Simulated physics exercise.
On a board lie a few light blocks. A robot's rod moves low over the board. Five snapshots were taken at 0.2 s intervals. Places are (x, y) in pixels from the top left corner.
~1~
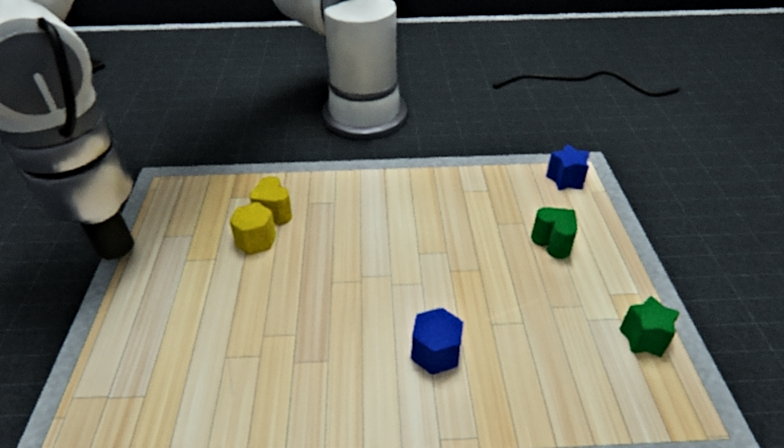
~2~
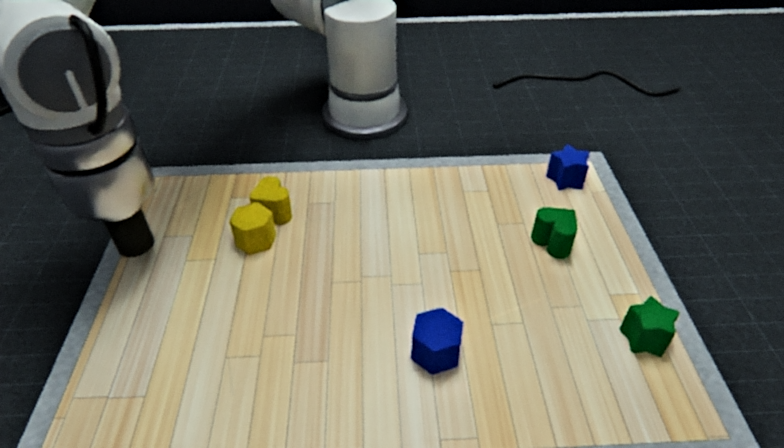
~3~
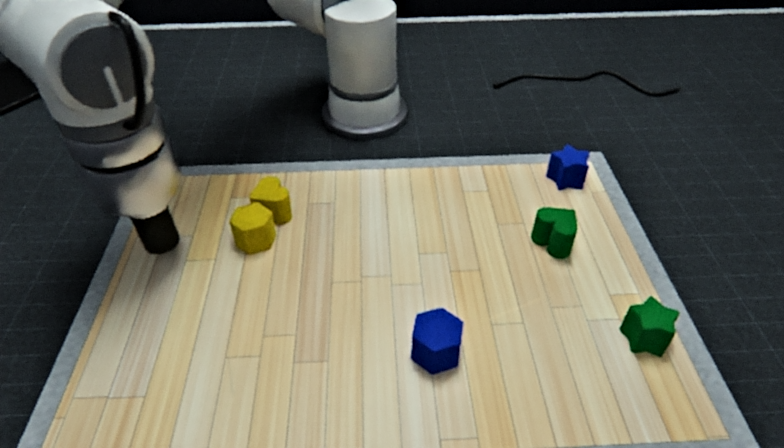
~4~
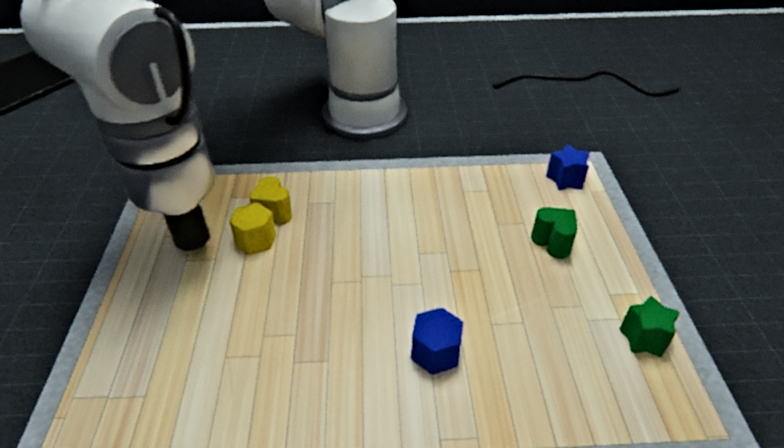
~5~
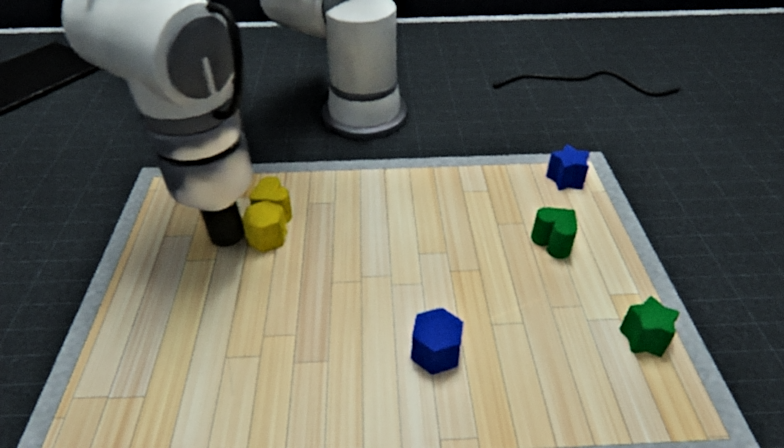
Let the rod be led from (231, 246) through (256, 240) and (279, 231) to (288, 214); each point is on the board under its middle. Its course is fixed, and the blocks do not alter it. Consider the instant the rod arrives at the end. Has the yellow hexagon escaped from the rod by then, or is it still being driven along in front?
Answer: Slipped away.
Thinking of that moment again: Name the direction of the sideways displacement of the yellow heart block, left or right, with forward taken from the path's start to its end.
Moves left.
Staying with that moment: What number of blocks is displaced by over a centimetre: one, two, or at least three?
Shifted over 1 cm: Two.
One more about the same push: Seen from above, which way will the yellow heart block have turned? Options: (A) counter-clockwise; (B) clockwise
A (counter-clockwise)
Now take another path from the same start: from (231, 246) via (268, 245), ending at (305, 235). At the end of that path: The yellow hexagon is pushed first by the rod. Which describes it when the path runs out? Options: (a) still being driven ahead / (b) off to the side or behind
The answer is a.
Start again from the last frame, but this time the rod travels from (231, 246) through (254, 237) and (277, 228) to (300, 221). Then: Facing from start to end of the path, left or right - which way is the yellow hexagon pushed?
Heads right.
The first path, step by step. Halfway along, rod (267, 225); yellow hexagon (300, 208), turned 15° anticlockwise; yellow heart block (272, 187), turned 15° anticlockwise.
At the end, rod (285, 203); yellow hexagon (313, 204); yellow heart block (277, 171), turned 40° anticlockwise.
